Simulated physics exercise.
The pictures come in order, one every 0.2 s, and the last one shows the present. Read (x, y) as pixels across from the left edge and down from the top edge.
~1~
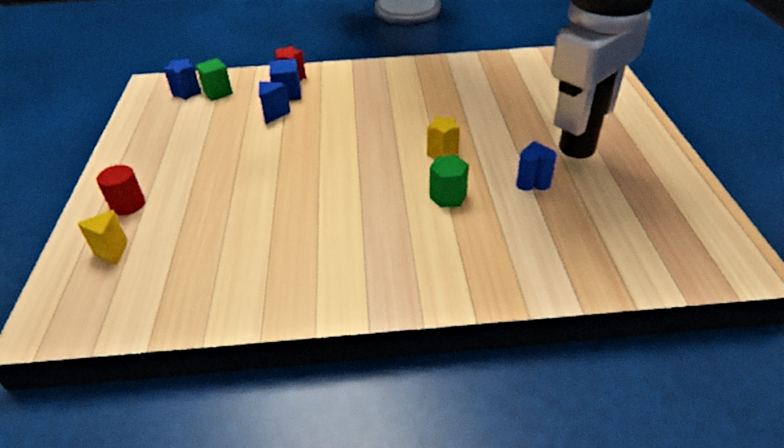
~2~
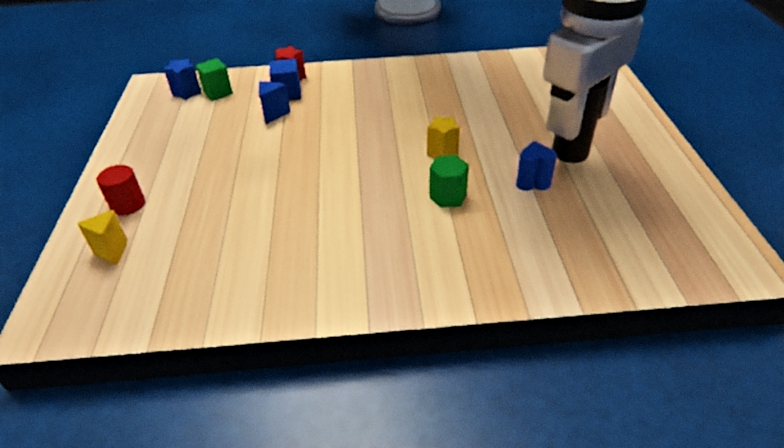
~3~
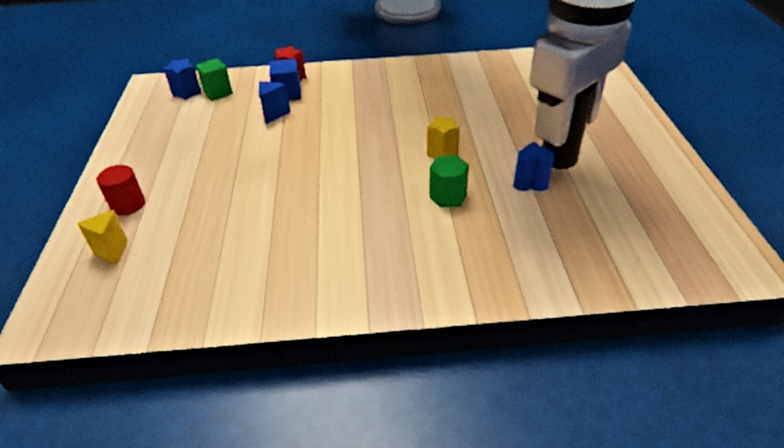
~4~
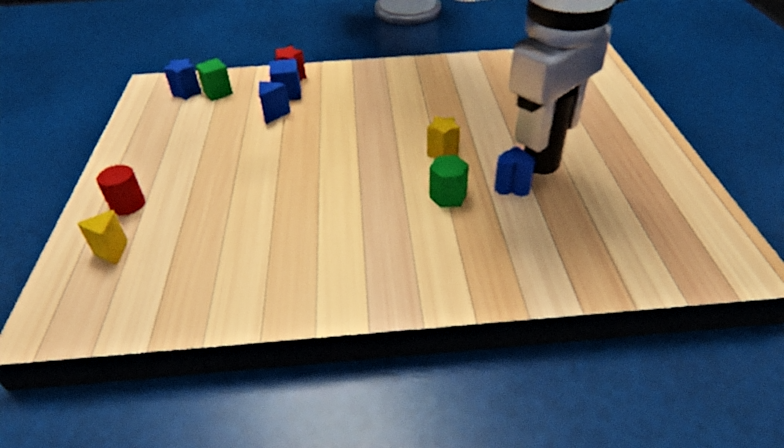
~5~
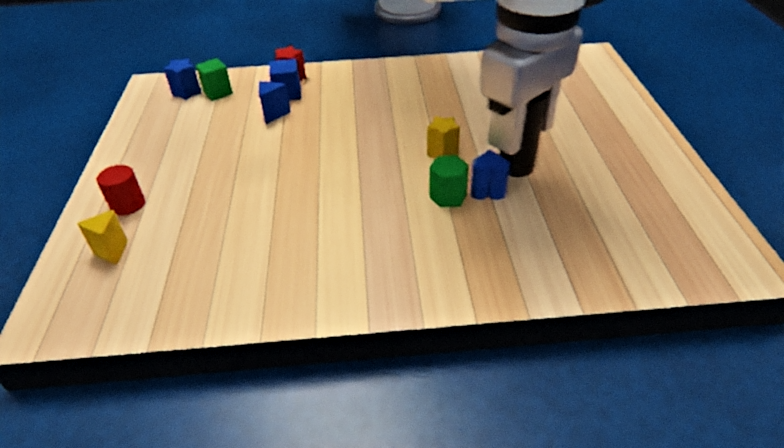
Robot arm moving in beside a blue block and pushing it left across a wooden board, up close to a green block.
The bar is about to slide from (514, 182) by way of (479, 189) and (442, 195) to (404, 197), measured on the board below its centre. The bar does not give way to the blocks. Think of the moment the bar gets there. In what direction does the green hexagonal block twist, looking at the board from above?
Looking down: Clockwise.
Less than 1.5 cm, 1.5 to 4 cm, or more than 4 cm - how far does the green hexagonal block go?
The shift is above 4 cm.
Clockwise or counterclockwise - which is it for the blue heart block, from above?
Answer: Against the clock.
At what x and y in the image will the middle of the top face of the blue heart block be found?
Roughly at (439, 187).
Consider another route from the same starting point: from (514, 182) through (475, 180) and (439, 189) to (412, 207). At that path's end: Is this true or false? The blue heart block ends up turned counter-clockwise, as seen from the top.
The claim holds.
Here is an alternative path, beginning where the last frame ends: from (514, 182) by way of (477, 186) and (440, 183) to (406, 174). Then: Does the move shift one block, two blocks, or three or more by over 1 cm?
2.
The first path, step by step. One third of the way, bar at (480, 174); green hexagonal block at (424, 170), turned 50° clockwise; blue heart block at (458, 173), turned 15° anticlockwise.
Two thirds of the way, bar at (441, 181); green hexagonal block at (406, 172), turned 70° clockwise; blue heart block at (441, 186), turned 40° anticlockwise.
At the end, bar at (403, 182); yellow star unmoved; green hexagonal block at (367, 175), turned 60° clockwise; blue heart block at (439, 187), turned 55° anticlockwise.
